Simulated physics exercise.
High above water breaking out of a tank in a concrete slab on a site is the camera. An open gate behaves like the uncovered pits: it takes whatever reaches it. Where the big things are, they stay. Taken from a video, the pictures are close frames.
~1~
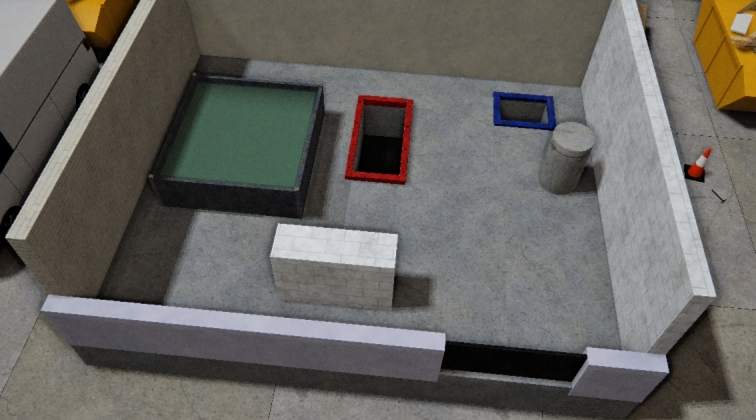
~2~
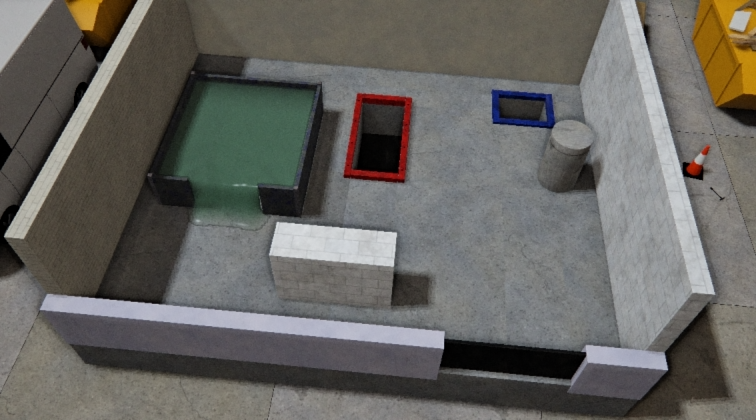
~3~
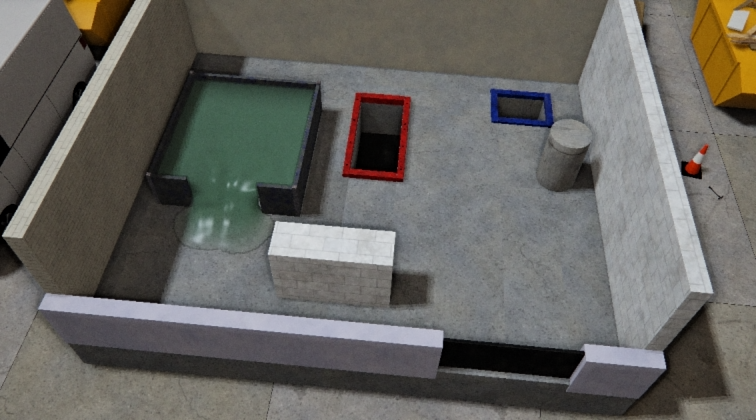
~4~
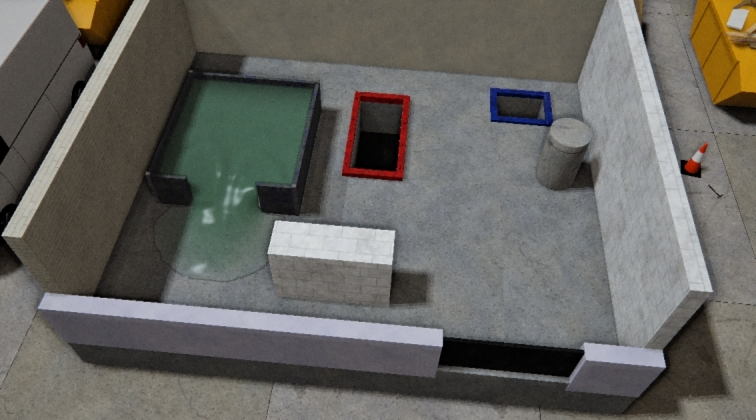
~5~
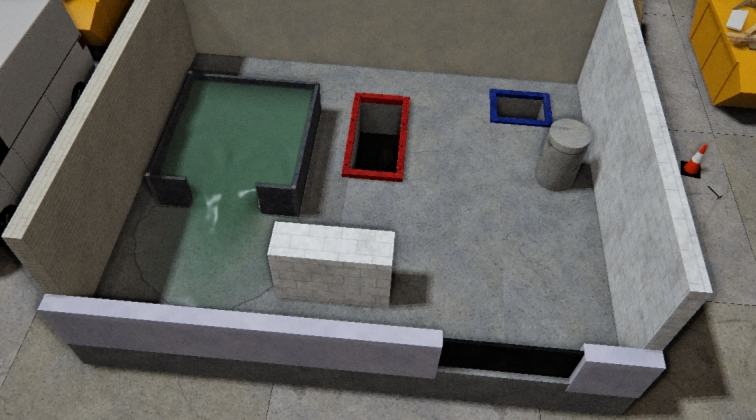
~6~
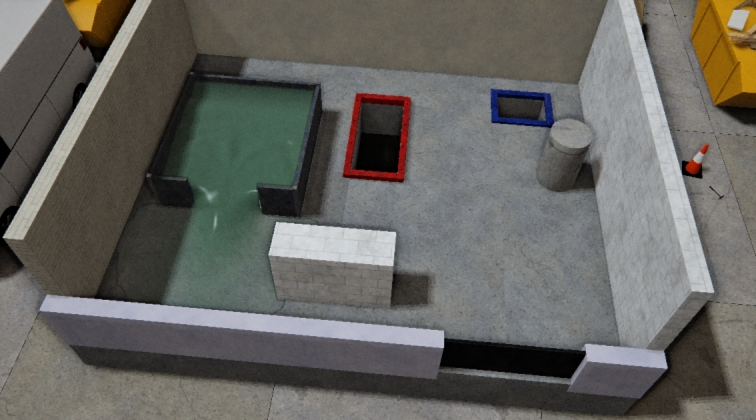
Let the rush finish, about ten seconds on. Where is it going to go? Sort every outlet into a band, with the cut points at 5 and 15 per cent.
Final shares: The gate under 5 %; the red pit under 5 %; the blue pit under 5 %.
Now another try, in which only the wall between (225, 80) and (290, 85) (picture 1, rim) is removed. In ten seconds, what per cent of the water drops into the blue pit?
Blue: 12 %.
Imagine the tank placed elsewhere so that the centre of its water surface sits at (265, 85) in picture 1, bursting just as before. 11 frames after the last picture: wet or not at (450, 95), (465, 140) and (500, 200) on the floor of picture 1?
Spot one unwetted, spot two unwetted, spot three unwetted.
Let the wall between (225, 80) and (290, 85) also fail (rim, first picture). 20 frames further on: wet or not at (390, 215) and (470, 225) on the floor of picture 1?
Lab note, in order - left bare; left bare.
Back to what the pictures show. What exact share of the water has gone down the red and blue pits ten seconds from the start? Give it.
Roughly 0 and 0 %.
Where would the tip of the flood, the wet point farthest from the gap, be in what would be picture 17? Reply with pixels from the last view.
At about (482, 359).
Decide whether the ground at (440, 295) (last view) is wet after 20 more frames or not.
Submerged.
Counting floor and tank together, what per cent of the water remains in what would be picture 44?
The share not yet gone is roughly 100 percent.
A moment on, water covers 20 % of the floor; the gate 0 %, the red pit 0 %, the blue pit 0 %.
Next, water covers 25 % of the floor; the gate 0 %, the red pit 0 %, the blue pit 0 %.
Then, water covers 35 % of the floor; the gate 0 %, the red pit 0 %, the blue pit 0 %.
Later, water covers 70 % of the floor; the gate 0 %, the red pit 0 %, the blue pit 0 %.
In the end, water covers 100 % of the floor; the gate 0 %, the red pit 0 %, the blue pit 1 %.
